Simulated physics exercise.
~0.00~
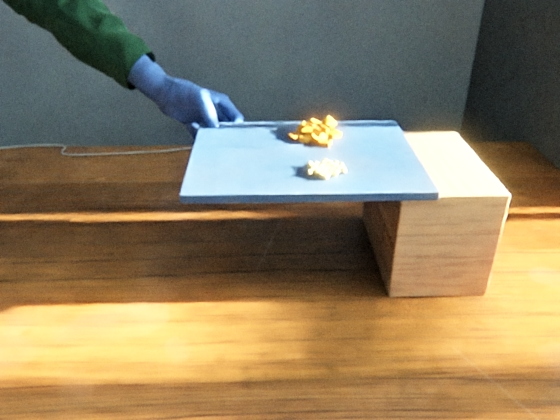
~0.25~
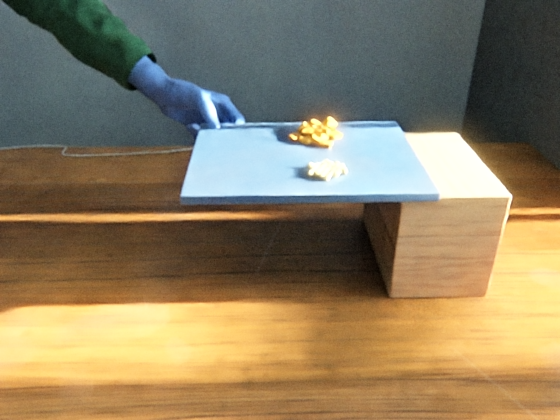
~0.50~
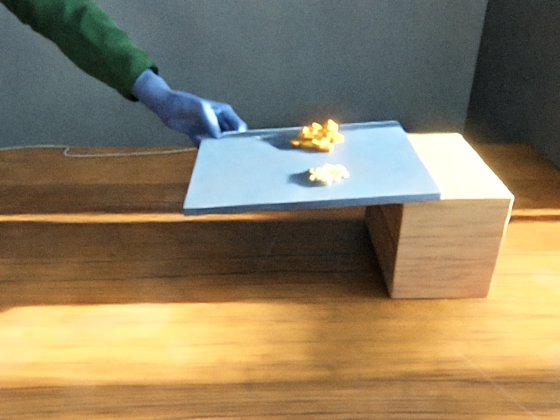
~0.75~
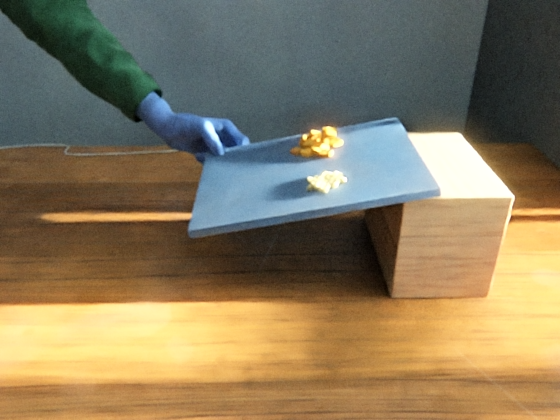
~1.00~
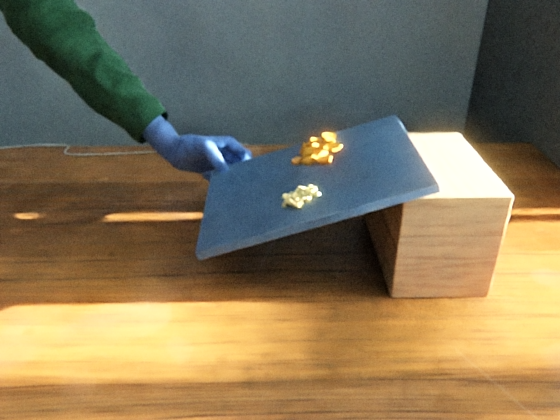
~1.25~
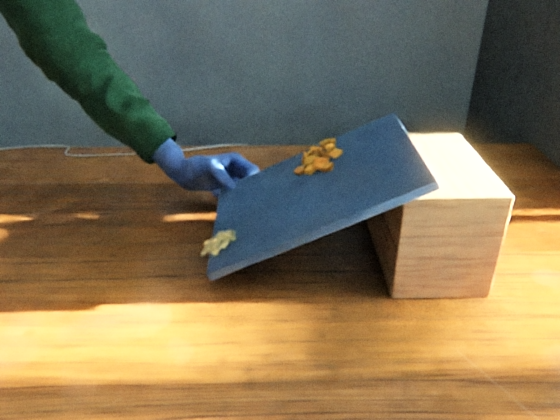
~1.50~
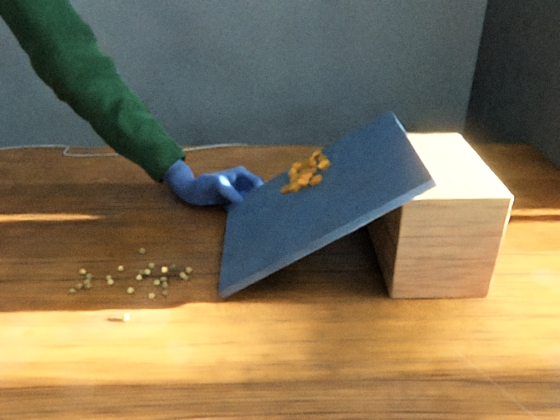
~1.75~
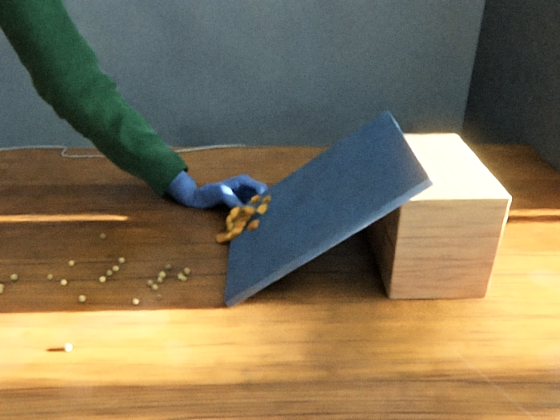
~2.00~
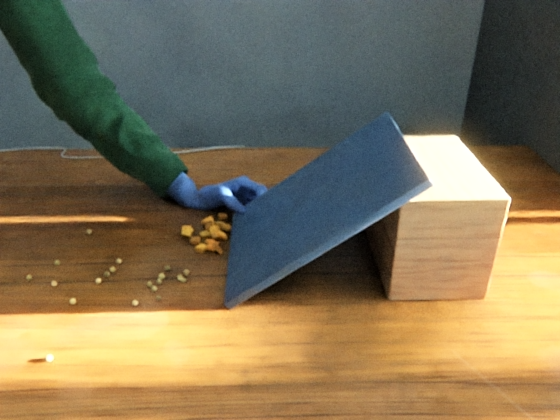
On a wooden counter, a blue-gloved hand lowered the left end of a blue board propped on a wooden block, and the small pale pieces slid off first and scattered far left, before the orange-yellow chunks slid down and settled near its foot.
